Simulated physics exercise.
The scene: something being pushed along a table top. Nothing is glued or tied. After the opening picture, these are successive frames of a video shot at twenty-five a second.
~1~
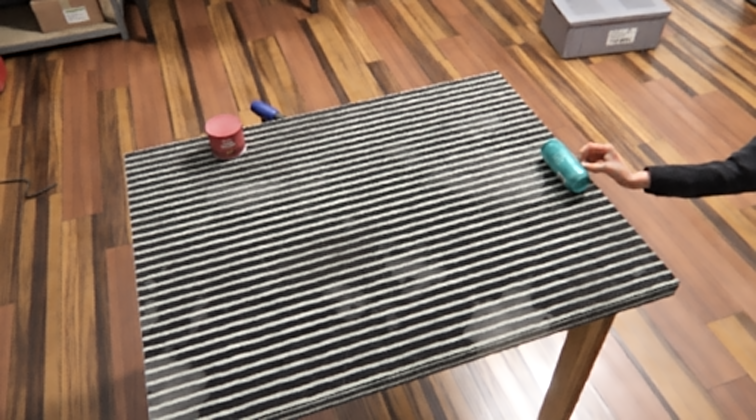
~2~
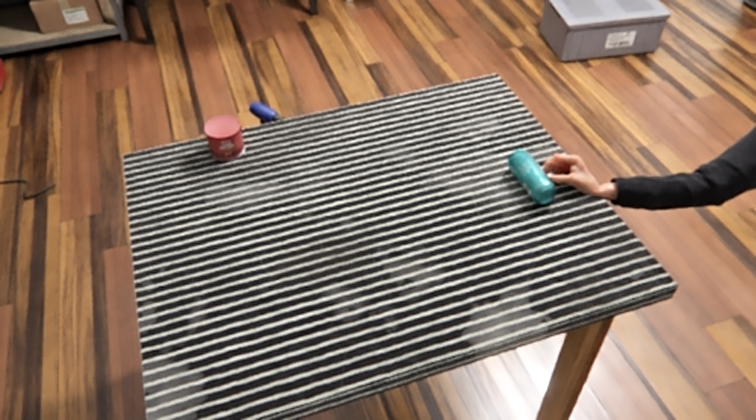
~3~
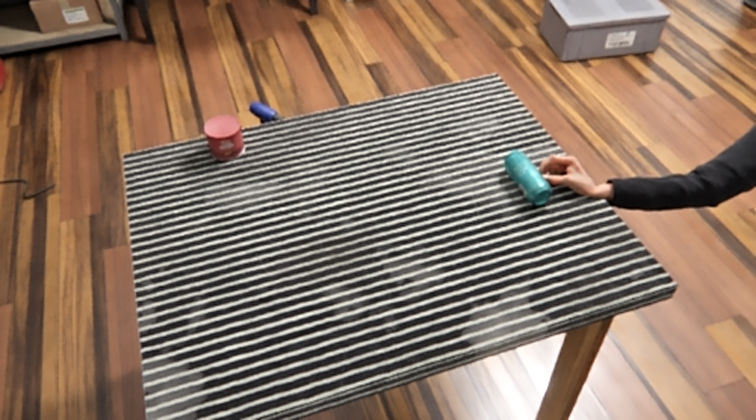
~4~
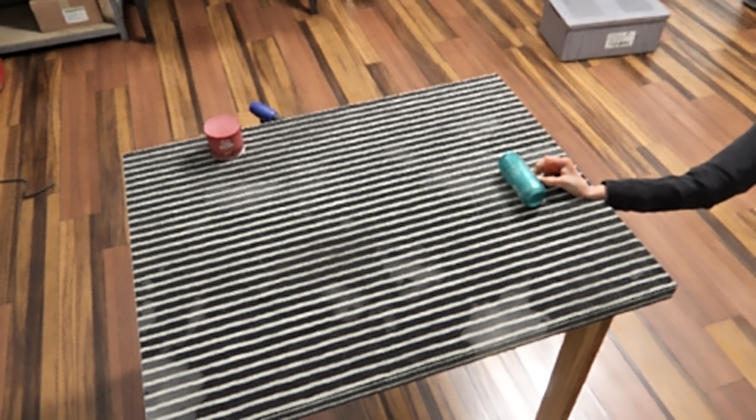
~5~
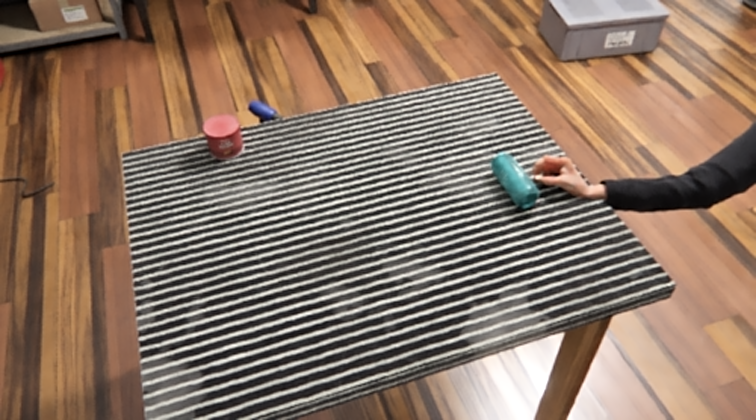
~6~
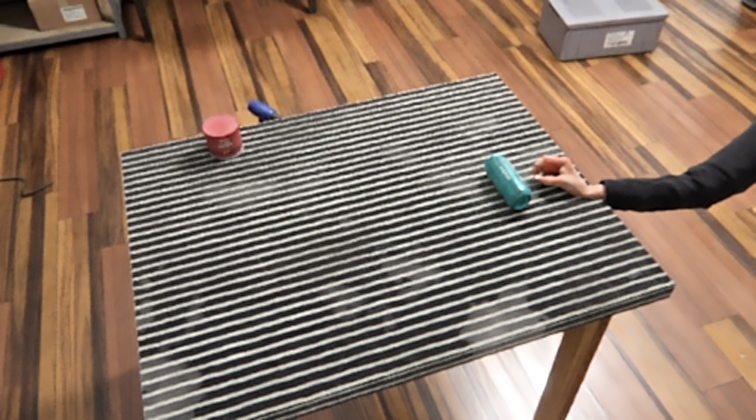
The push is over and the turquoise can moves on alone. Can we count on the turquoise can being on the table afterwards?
The turquoise can remains on top.
Then, 0.20 s later than the last frame, turquoise can moved well along near (480, 189).
Then, 0.40 s later than the last frame, turquoise can moved well along near (458, 194).
Then, 0.70 s later than the last frame, turquoise can moved well along near (436, 200).
When it is over, moved from the start, turquoise can. End places, in pixels of the last picture, turquoise can near (427, 203).
